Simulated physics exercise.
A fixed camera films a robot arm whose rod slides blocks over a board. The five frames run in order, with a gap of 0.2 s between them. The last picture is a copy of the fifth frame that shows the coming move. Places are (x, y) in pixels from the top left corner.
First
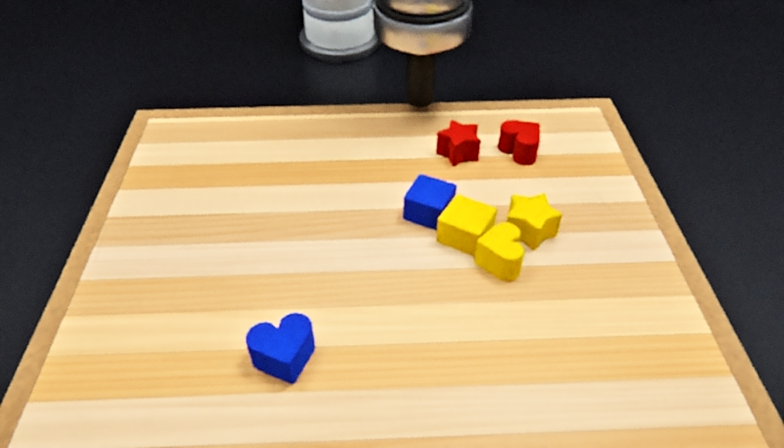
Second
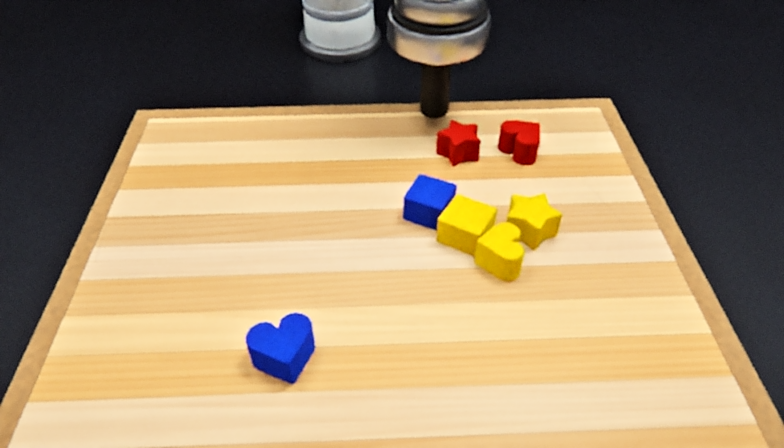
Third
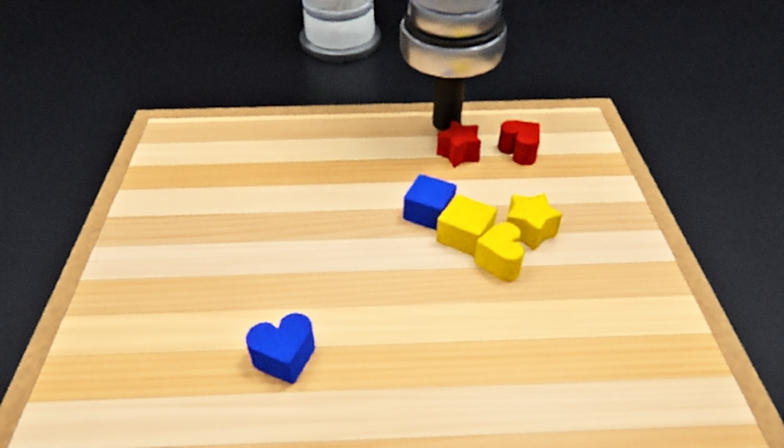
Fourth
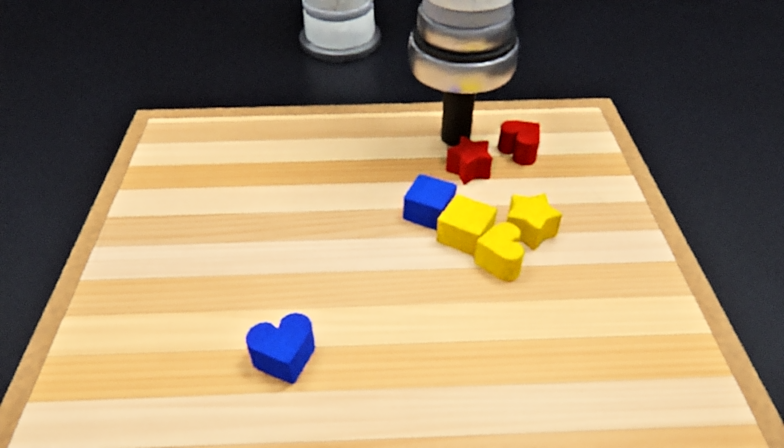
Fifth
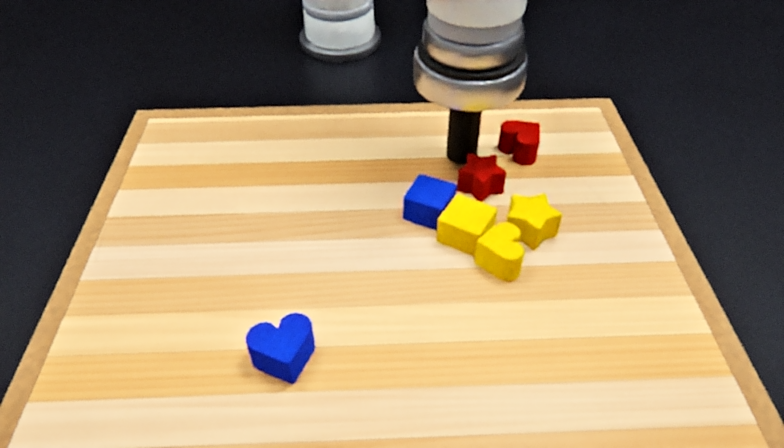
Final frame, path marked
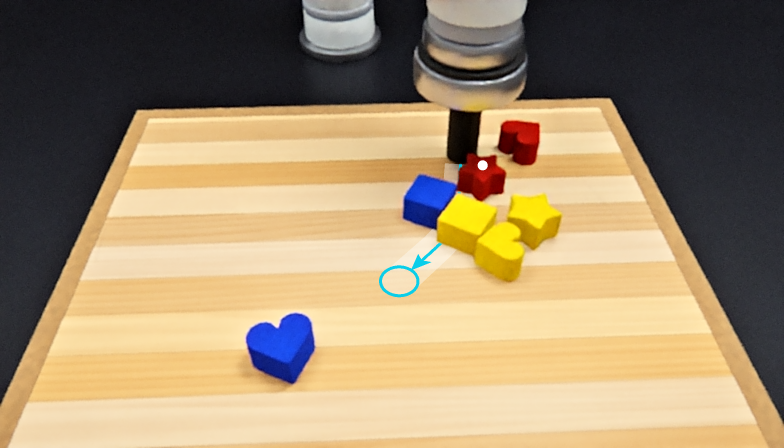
The footage shows a dark rod advancing over a striped wooden board to a red star, then pushing it forward and slightly right toward the blue and yellow blocks, while the red and blue hearts and other blocks stay still.
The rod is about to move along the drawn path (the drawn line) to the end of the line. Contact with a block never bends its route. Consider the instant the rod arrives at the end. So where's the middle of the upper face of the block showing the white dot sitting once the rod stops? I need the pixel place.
It should be at about (495, 188).
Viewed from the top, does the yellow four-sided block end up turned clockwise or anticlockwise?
From above, it turns counterclockwise.
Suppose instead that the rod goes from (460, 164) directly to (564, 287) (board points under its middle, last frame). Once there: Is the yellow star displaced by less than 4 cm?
I'd say no.
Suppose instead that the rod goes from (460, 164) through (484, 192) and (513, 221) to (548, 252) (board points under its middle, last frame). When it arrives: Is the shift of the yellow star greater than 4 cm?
I believe so.
The line goes from (460, 164) over (459, 202) and (441, 243) to (399, 281); the dot is on the red star.
The first path, step by step. One third of the way, rod (460, 193); blue four-sided block (427, 194), turned 15° clockwise; red star (495, 185), turned 85° anticlockwise.
Two thirds of the way, rod (441, 234); blue four-sided block (403, 211), turned 95° clockwise; yellow four-sided block (465, 250), turned 45° anticlockwise; red star (495, 188), turned 100° anticlockwise; yellow heart-shaped block (514, 249), turned 45° anticlockwise.
At the end, rod (399, 271); blue four-sided block (401, 211), turned 105° clockwise; yellow four-sided block (461, 258), turned 75° anticlockwise; red star (495, 188), turned 100° anticlockwise; yellow heart-shaped block (514, 249), turned 45° anticlockwise.
